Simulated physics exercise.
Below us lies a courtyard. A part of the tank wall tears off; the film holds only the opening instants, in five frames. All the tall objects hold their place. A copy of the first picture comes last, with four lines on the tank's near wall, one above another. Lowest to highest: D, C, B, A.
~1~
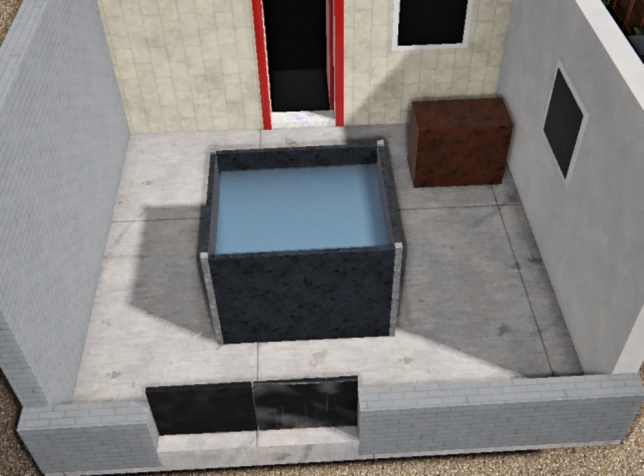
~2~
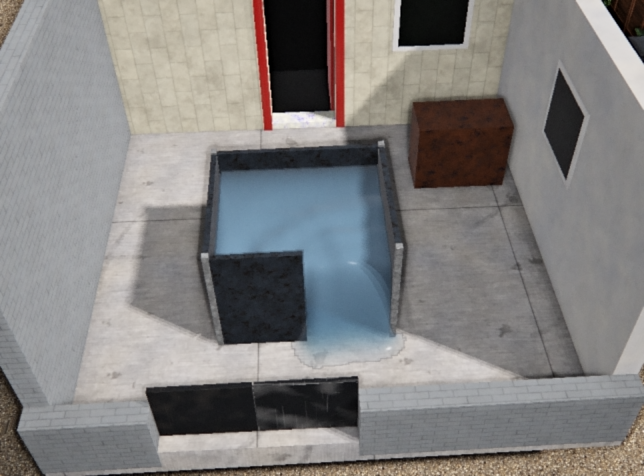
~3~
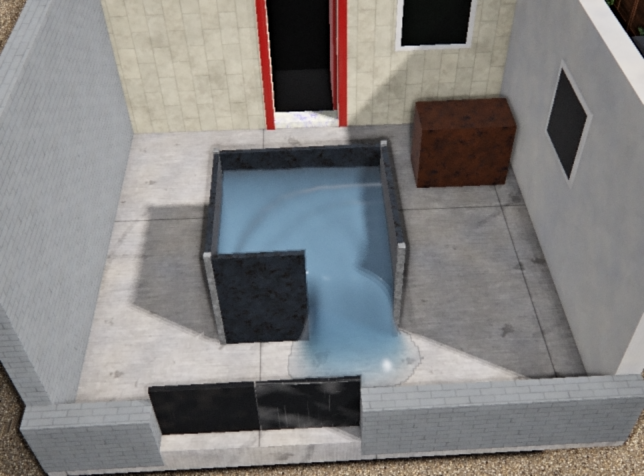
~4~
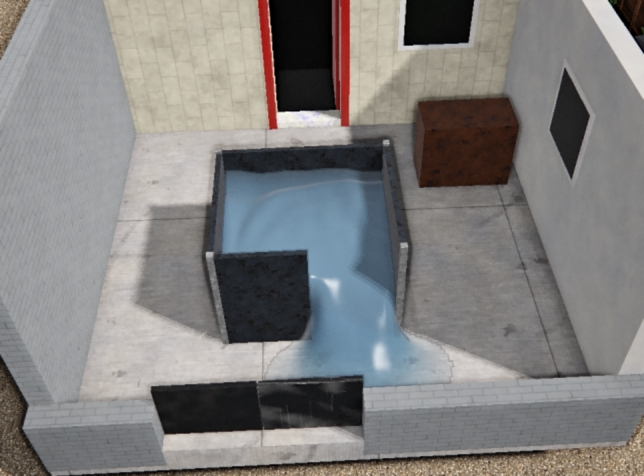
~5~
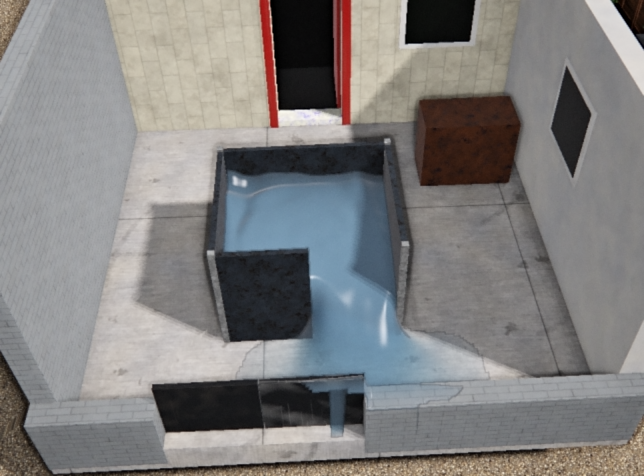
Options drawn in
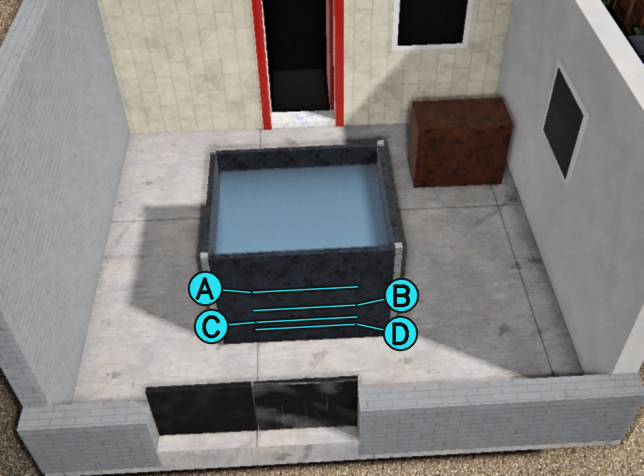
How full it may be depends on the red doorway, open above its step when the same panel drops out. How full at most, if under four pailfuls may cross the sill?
The answer is level A.
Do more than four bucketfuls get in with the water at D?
No, that is safe.
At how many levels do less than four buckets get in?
All four.
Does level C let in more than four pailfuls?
No.
In cyan, A at (304, 289); B at (305, 307); C at (306, 319); D at (306, 326); from the bottom up D, C, B, A.
With A, a bucket or two gets in.
With B, nothing gets over.
With C, nothing gets over.
With D, nothing gets over.
